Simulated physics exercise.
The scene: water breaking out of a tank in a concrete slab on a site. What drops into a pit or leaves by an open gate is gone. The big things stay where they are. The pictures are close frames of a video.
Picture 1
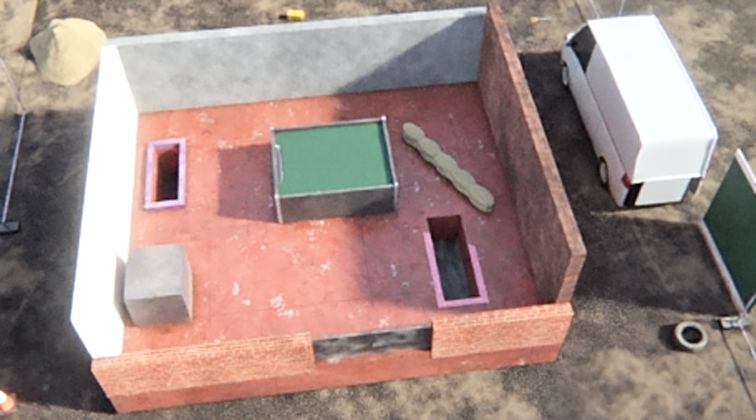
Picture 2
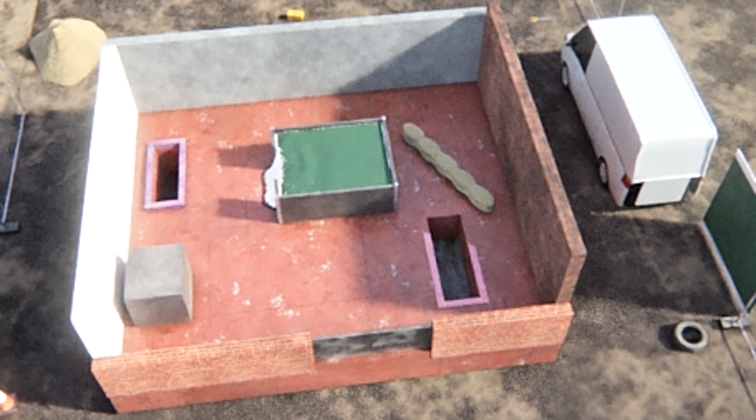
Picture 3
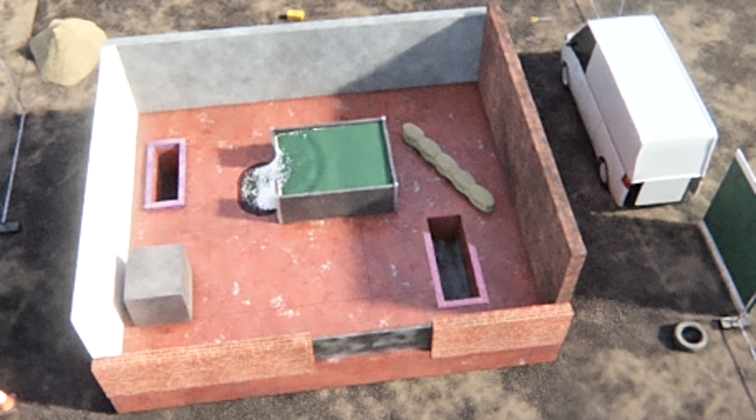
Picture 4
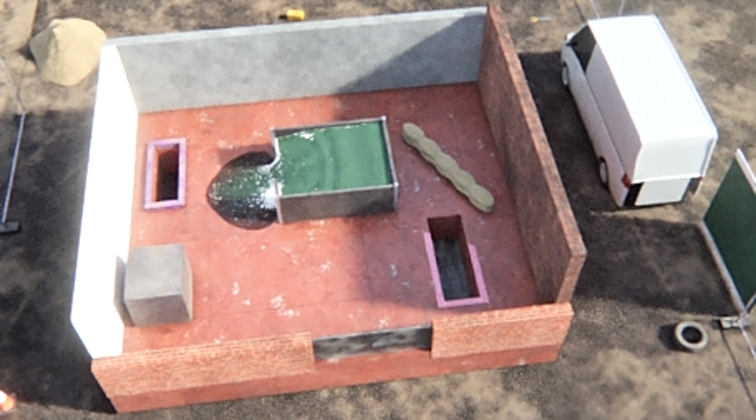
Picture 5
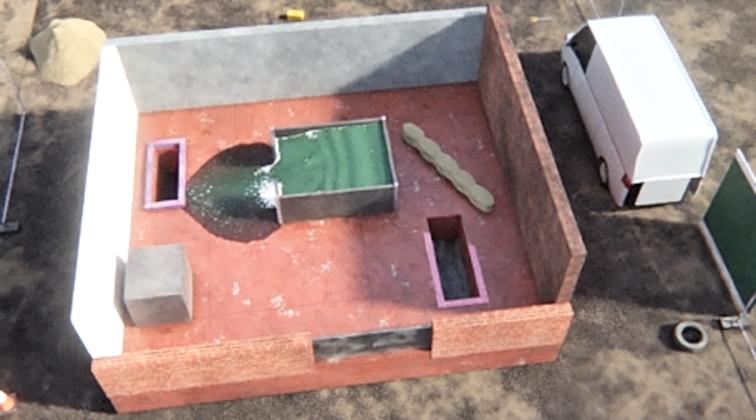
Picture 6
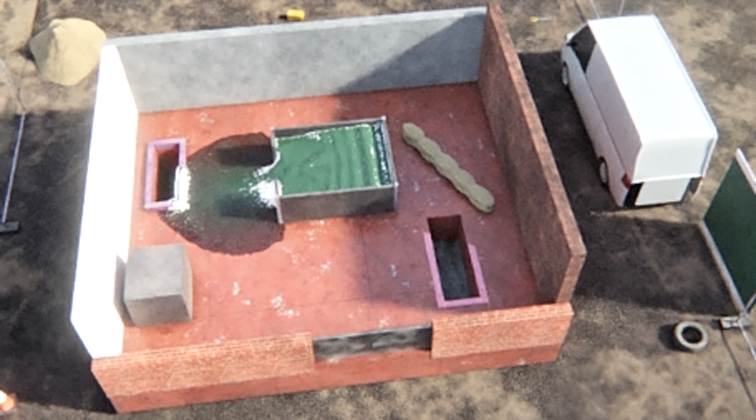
Green water bursting from the left side of an open tank and spreading leftward across a red walled floor to a pink-edged pit.
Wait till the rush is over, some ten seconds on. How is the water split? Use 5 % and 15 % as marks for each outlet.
In the end: The gate takes under 5 %; the purple pit takes over 15 %; the pink pit takes under 5 %.
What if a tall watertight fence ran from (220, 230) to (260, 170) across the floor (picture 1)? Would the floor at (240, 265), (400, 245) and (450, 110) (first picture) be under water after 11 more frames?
As listed: Under water, no water, not flooded.
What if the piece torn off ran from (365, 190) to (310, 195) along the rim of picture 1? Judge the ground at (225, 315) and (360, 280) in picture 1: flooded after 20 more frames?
In turn: Covered, flooded.
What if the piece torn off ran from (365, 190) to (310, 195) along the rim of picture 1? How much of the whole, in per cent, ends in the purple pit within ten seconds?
Parts in a hundred: Purple 0.
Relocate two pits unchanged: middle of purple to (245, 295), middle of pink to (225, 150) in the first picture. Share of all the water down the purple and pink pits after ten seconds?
In per cent: Purple 0, pink 45.
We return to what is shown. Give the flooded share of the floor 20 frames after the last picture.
I make it 30 per cent.
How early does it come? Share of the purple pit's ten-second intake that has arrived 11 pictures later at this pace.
About 50 per cent.
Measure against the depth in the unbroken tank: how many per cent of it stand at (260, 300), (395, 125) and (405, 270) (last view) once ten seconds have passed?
In turn 6, 8 and 4 in a hundred.
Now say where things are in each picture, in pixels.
In the first picture, the open tank at (332, 159) is whole and still.
In the second picture, the front is at (269, 170), out from the gap at (279, 180).
In the third picture, the front is at (244, 177), out from the gap at (279, 181).
In the fourth picture, the front is at (212, 187), out from the gap at (279, 181).
In the fifth picture, the front is at (186, 188), out from the gap at (279, 180).
In the sixth picture, water pours out at (279, 180) and has run to (164, 215).
A moment on, water covers 20 % of the floor; the gate 0 %, the purple pit 5 %, the pink pit 0 %.
Next, water covers 25 % of the floor; the gate 0 %, the purple pit 12 %, the pink pit 0 %.
Then, water covers 30 % of the floor; the gate 0 %, the purple pit 18 %, the pink pit 0 %.
Later, water covers 55 % of the floor; the gate 0 %, the purple pit 23 %, the pink pit 0 %.
In the end, water covers 80 % of the floor; the gate 0 %, the purple pit 24 %, the pink pit 3 %.
